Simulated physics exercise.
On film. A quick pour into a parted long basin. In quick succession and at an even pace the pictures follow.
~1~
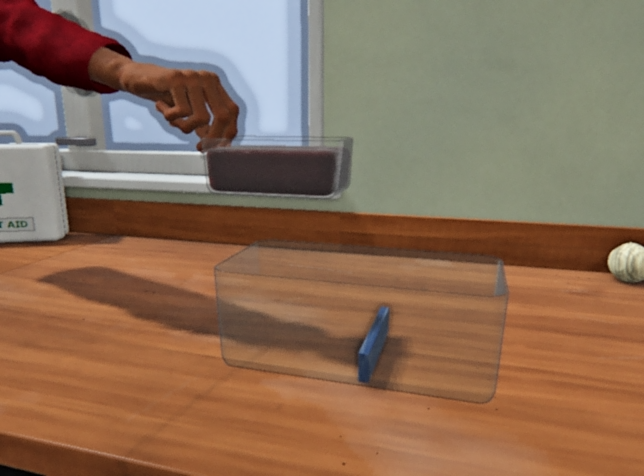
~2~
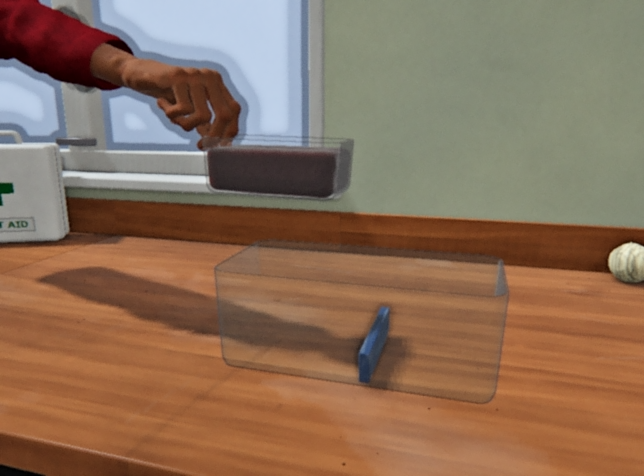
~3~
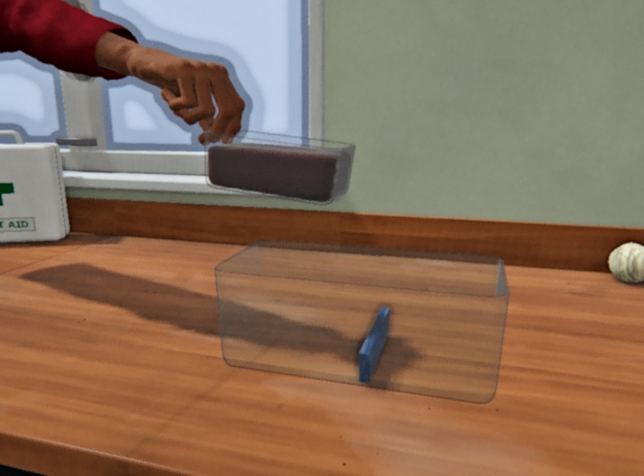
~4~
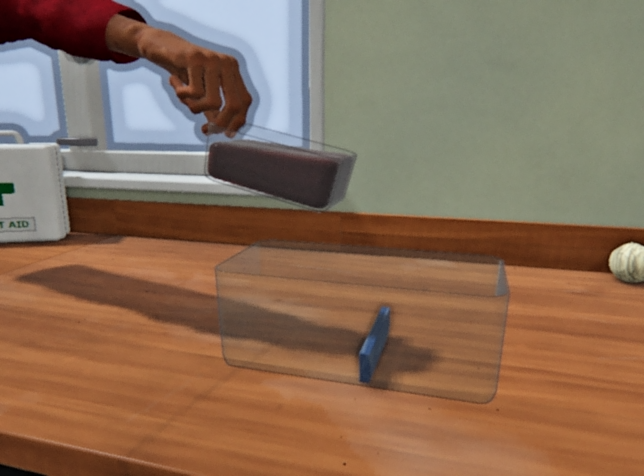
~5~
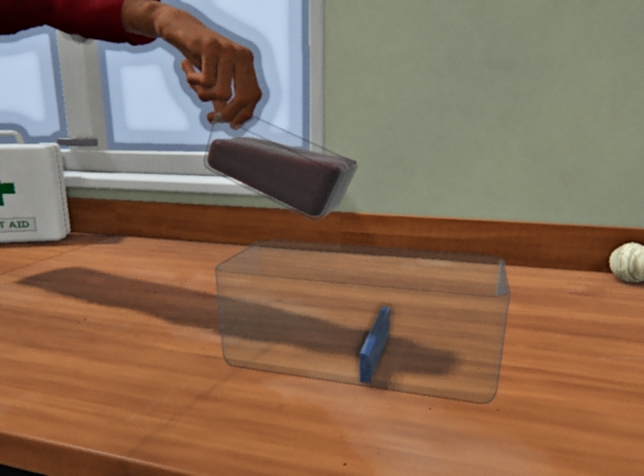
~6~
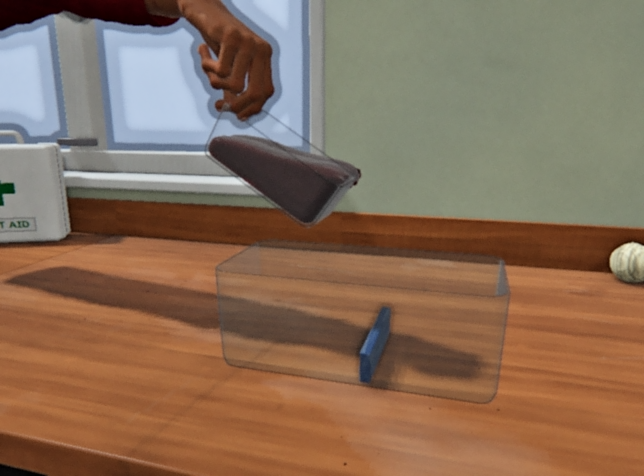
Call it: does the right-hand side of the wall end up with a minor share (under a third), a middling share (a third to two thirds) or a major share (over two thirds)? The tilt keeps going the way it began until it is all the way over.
The right side gets a middling share.
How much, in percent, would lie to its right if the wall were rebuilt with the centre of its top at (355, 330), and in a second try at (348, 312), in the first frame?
About 65 % and 80 %.
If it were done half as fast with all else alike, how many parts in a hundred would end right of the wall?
Close to 65 in a hundred.
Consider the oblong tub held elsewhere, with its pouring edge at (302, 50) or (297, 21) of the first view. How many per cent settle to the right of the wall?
The first gives 25 %, the second 25 %.
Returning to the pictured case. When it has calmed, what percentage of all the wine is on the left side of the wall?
Close to 45 per cent.
A moment on, the oblong tub is tipped on its side and 15 per cent is still to pour, 18 is left of the wall and 35 right of it.
Next, the oblong tub is tipped on its side and 4 per cent is still to pour, 28 is left of the wall and 60 right of it.
Then the oblong tub is tipped on its side and 1 per cent is still to pour, 37 is left of the wall and 58 right of it.
Later the oblong tub is tipped on its side and 0 per cent is still to pour, 41 is left of the wall and 56 right of it.
In the end 43 per cent lies left of the wall, 55 right of it and 2 outside.
